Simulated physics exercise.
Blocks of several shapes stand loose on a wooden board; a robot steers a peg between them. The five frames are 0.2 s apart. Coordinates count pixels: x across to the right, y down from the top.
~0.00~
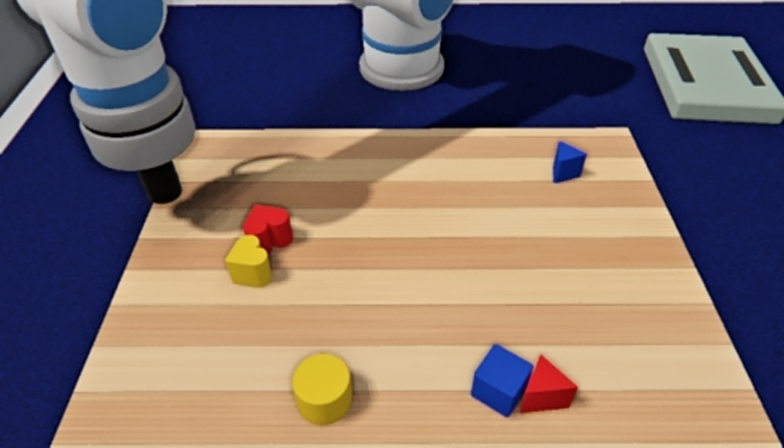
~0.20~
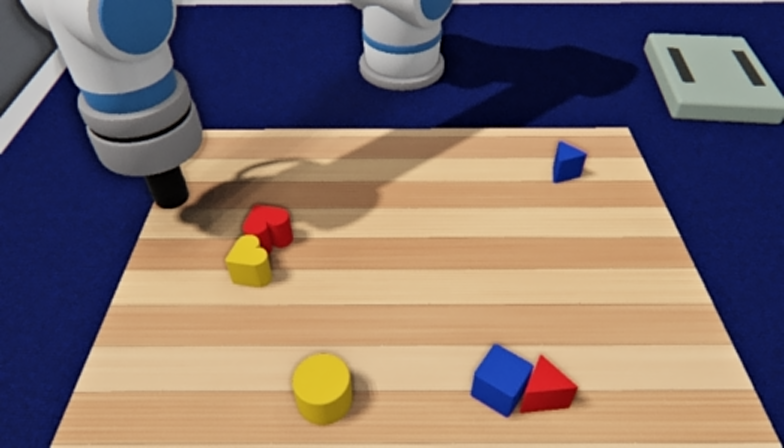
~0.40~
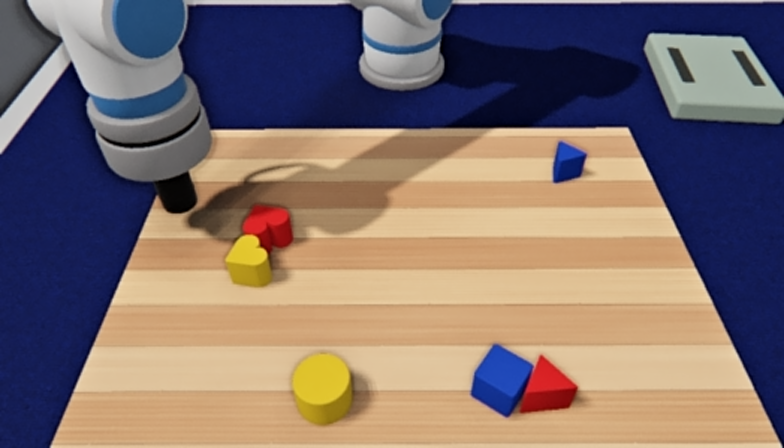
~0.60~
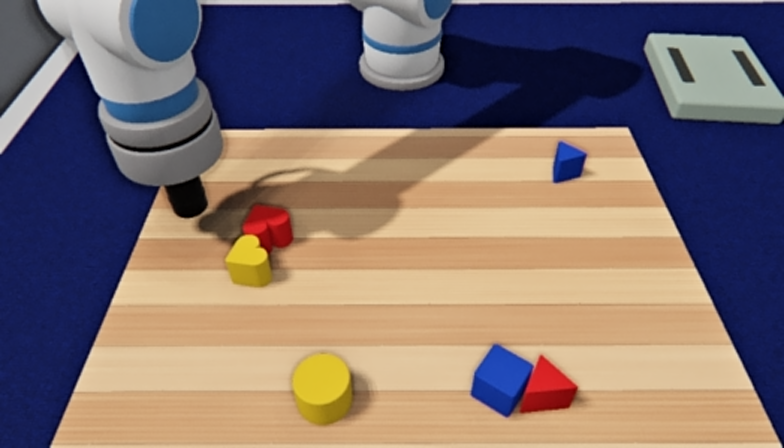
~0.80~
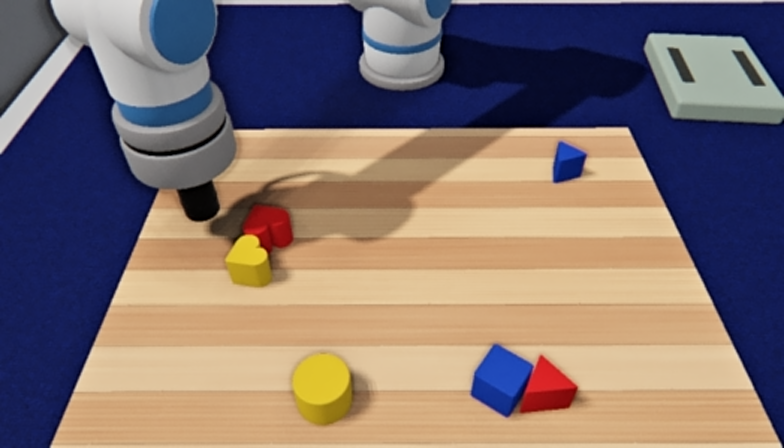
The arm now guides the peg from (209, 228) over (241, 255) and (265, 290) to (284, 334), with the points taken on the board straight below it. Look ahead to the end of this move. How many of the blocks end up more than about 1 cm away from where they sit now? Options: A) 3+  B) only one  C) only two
I choose C.
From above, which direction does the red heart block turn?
It twists anticlockwise.
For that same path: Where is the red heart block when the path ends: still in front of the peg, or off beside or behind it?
I'd say it has come free.
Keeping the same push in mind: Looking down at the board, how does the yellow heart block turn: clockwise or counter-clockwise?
From the top: Clockwise.
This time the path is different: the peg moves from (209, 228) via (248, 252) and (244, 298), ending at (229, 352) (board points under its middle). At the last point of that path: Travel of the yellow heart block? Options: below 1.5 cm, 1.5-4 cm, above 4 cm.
Range: Over 4 cm.
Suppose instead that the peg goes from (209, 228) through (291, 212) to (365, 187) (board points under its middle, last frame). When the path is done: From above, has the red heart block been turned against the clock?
No, that is not what happens.
The first path, step by step. One third of the way, peg (236, 238); yellow heart block (250, 255); red heart block (271, 220), turned 20° anticlockwise.
Two thirds of the way, peg (261, 275); yellow heart block (267, 297), turned 35° clockwise; red heart block (275, 224), turned 50° anticlockwise.
At the end, peg (280, 317); yellow heart block (274, 344), turned 80° clockwise; red heart block (275, 224), turned 50° anticlockwise; yellow circular block unmoved.
